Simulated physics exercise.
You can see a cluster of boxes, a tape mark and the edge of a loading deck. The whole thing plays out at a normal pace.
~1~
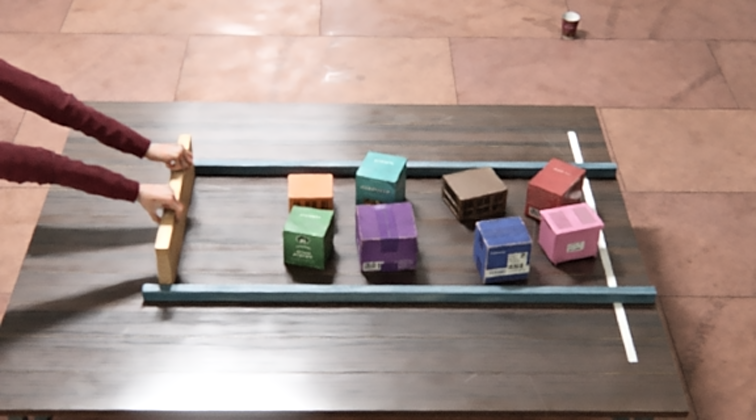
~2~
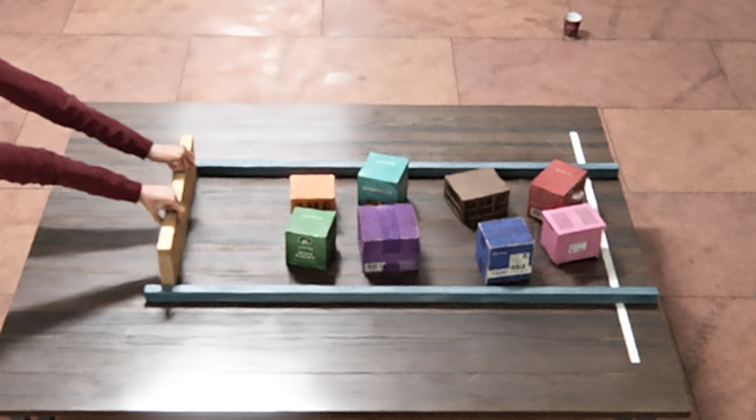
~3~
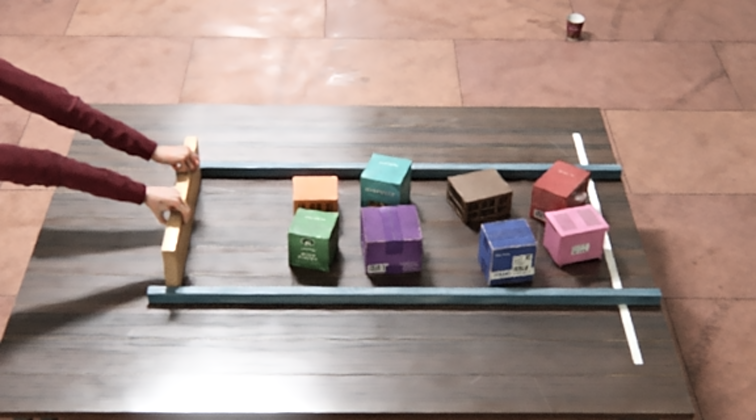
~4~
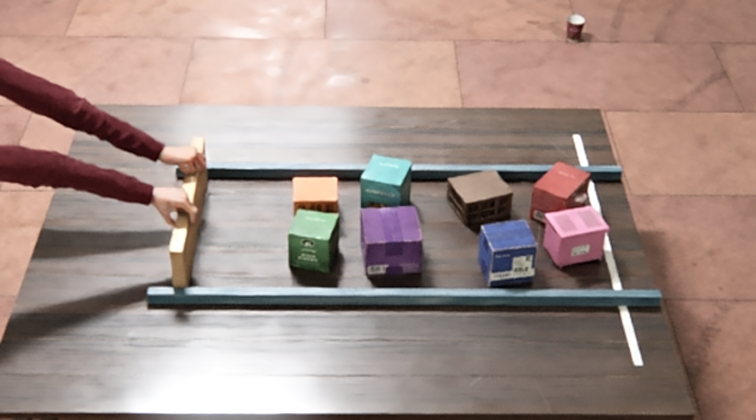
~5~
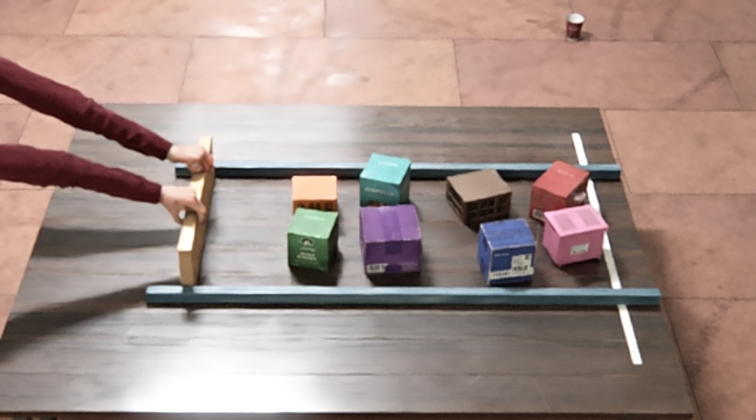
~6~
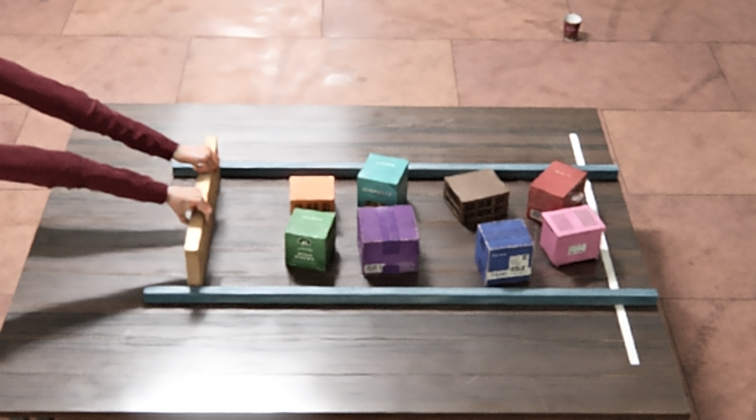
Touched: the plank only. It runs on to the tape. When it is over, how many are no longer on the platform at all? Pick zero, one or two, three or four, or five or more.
The answer is five or more.
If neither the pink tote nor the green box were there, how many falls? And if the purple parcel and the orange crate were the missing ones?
First try 4, second try 3.
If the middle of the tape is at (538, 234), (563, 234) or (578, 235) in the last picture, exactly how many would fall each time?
Going through them in order, you'd see 4, 4 and 6.
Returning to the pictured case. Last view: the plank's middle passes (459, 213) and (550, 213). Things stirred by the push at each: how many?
So far 8, and 8 at the second.
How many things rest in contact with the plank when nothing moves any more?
Contact count: 2.
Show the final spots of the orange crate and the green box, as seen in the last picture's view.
Going in order: First (619, 203), then (629, 239).
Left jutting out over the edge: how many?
2 of them.
Soon after, none off yet; pink tote at rest near (571, 236); red box at rest near (557, 195); blue parcel at rest near (504, 252).
Then, none off yet; pink tote moved a little near (590, 233); red box moved a little near (581, 194); blue parcel moved about its own width near (554, 256).
Further on, one off so far; pink tote moved about its own width near (644, 229); red box falling near (672, 305); blue parcel moved well along near (658, 264).
At rest, the number that fall off is five or more; fallen, turquoise box, purple parcel, brown crate, blue parcel, red box and pink tote.
